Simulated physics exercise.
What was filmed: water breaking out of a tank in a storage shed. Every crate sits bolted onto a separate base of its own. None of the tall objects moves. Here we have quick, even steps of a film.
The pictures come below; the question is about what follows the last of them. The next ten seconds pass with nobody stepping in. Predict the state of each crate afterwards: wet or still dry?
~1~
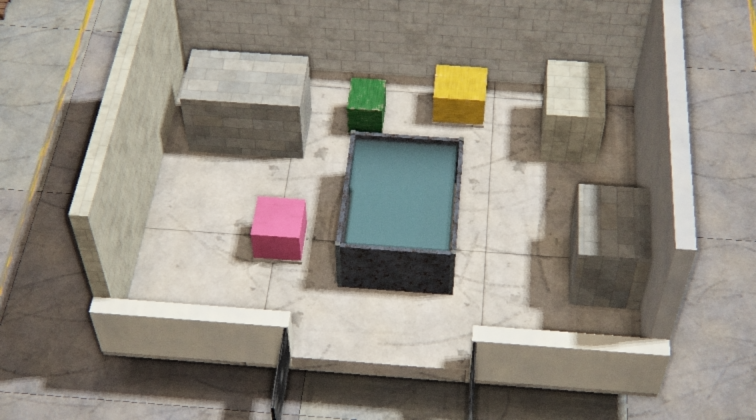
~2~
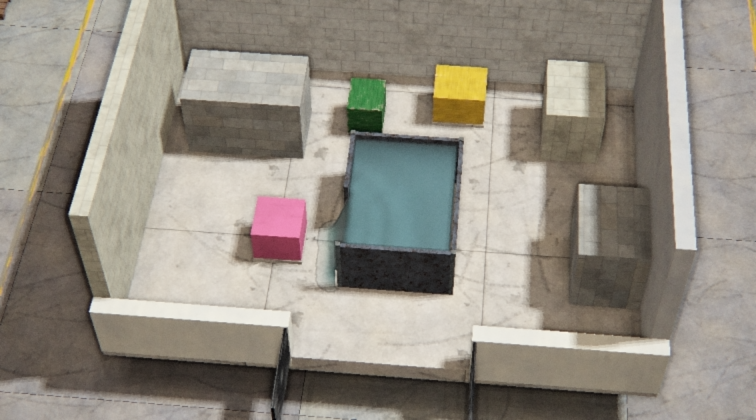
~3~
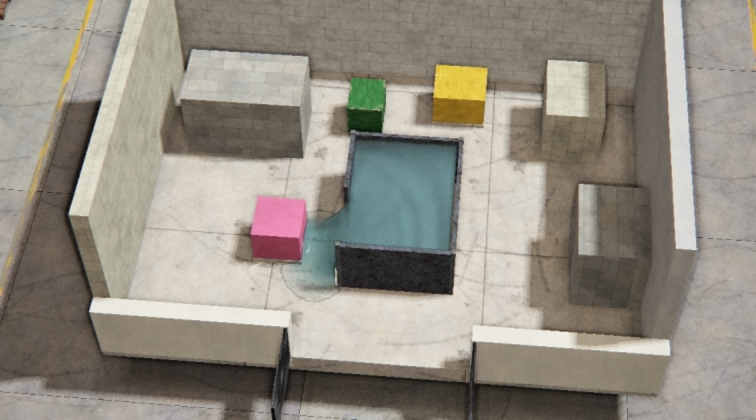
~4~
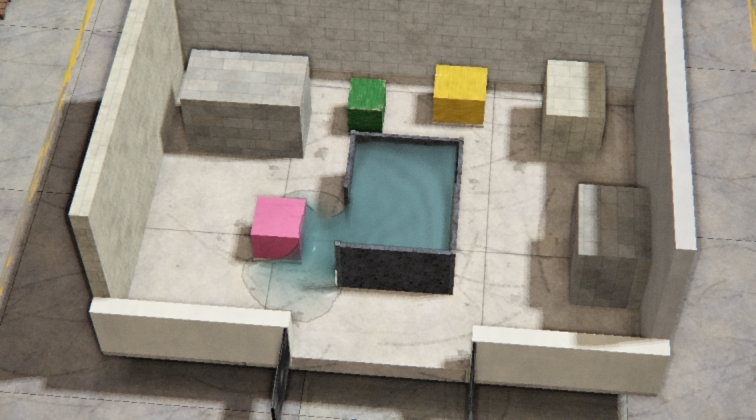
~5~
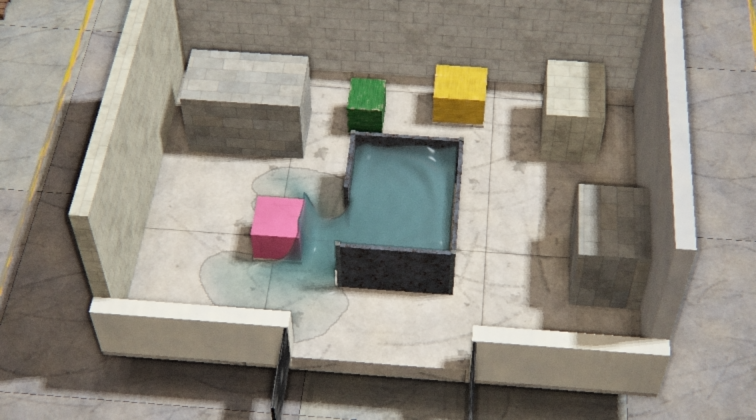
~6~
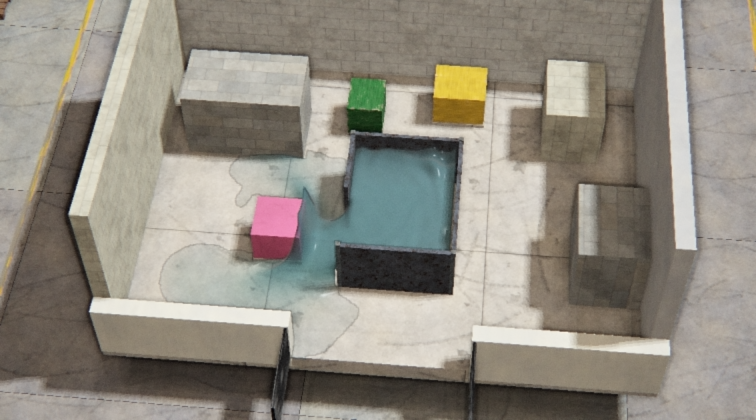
Afterwards, the yellow crate is wet; the pink crate is wet; the green crate is wet.
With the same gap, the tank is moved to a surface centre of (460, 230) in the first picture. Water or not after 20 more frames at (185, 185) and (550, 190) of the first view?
The first is wetted, and then the second is not reached.
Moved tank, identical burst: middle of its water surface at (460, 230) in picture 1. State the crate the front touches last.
That is the yellow-painted one.
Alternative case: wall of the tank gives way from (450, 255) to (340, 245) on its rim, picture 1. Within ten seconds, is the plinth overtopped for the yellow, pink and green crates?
I'd say the yellow crate stays clear, while the pink crate stays clear and the green crate stays clear.
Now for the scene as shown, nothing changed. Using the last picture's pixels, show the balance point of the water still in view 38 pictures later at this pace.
Around pixel (314, 191).
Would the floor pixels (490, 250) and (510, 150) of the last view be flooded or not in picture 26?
In order: Waterless and submerged.
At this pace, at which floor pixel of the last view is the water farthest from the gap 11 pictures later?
My guess is roughly (181, 89).
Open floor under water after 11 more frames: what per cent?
Near 40 in a hundred.
A moment on, water covers 30 % of the floor; the yellow crate not reached, the pink crate water round its plinth, the green crate water round its plinth.
Next, water covers 40 % of the floor; the yellow crate water round its plinth, the pink crate water round its plinth, the green crate water round its plinth.
Then, water covers 60 % of the floor; the yellow crate water round its plinth, the pink crate water round its plinth, the green crate water round its plinth.
Later, water covers 75 % of the floor; the yellow crate water round its plinth, the pink crate water round its plinth, the green crate water round its plinth.
In the end, water covers 85 % of the floor; the yellow crate was topped, the pink crate was topped, the green crate was topped.
